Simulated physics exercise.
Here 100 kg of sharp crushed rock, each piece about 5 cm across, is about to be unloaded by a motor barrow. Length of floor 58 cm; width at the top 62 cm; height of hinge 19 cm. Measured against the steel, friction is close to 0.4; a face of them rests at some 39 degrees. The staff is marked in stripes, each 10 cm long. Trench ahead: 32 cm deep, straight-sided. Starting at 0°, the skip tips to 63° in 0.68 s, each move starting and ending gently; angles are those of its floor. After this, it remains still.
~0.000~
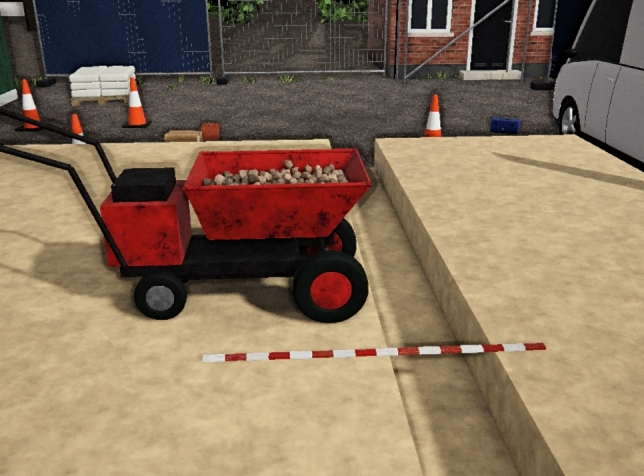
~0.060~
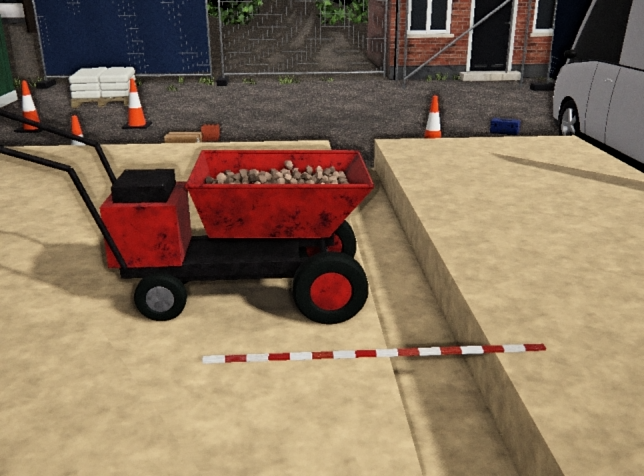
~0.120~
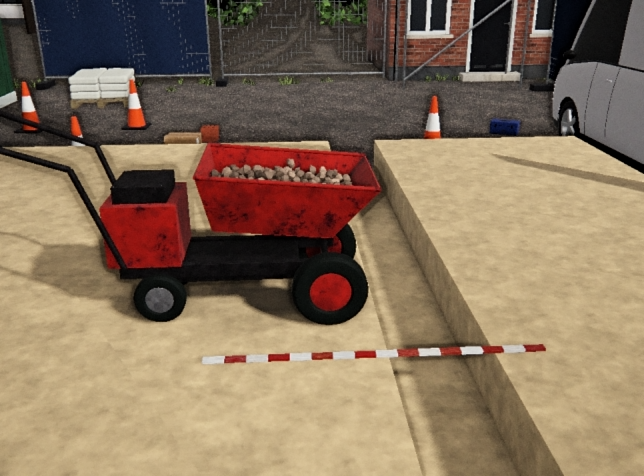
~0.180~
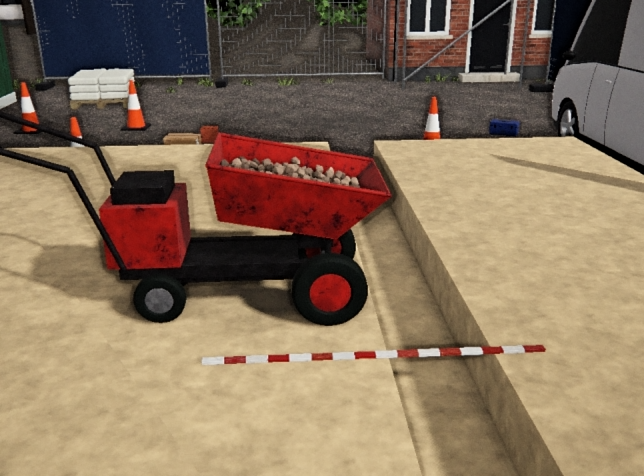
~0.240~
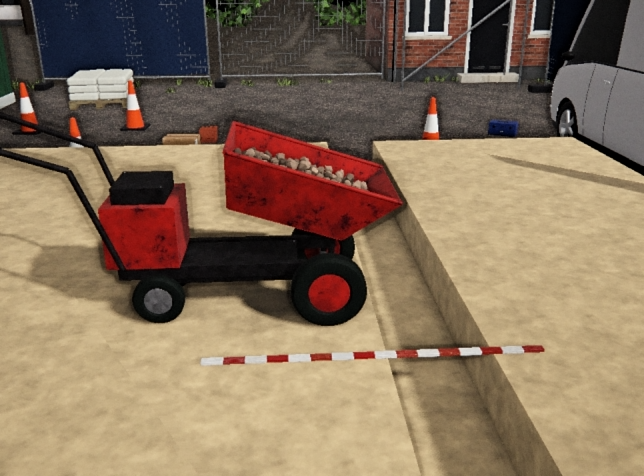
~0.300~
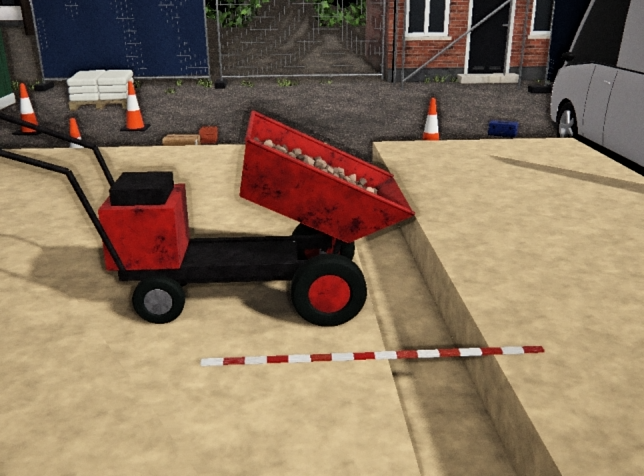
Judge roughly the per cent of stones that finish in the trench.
An estimated 24 per cent finish in the trench.
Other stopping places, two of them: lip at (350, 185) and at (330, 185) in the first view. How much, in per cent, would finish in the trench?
35 %, then 50 %.
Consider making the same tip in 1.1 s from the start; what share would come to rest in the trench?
Something close to 25 per cent.
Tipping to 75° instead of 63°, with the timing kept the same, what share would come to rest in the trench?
I'd expect around 50 in a hundred.
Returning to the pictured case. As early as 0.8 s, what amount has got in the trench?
Roughly 5% by that time.
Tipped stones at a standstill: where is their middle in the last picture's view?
Look at roughly (471, 292).
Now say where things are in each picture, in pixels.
The skip is at 0°, its lip at (371, 184); the top of the load is at (277, 174), in the first frame.
The skip is at 1°, its lip at (374, 186); the top of the load is at (272, 174); the stones move at 0.3 m/s on average, in the second frame.
Lip at (381, 190), floor tilted 5°, highest stones at (247, 171); the stones move at 0.7 m/s on average, in the third frame.
The skip is at 11°, its lip at (391, 195); the top of the load is at (245, 165); the stones move at 1.0 m/s on average, in the fourth frame.
The skip is at 18°, its lip at (402, 203); the top of the load is at (248, 156); the stones move at 1.1 m/s on average, in the fifth frame.
The skip is at 26°, its lip at (414, 214); the top of the load is at (262, 147); the stones move at 1.2 m/s on average, in the sixth frame.
After 0.5 s the floor is at 53°; 100 % in the skip; the foremost stones are at (412, 232).
After 0.8 s the floor is at 63°; 92 % in the skip, 7 % in the trench, 1 % past the trench; the foremost stones are at (474, 272).
After 1.1 s the floor is at 63°; 56 % in the skip, 15 % in the trench, 30 % past the trench; the foremost stones are at (575, 294).
After 3.1 s the floor is at 63°; 47 % in the skip, 24 % in the trench, 29 % past the trench; the foremost stones are past the picture's edge.
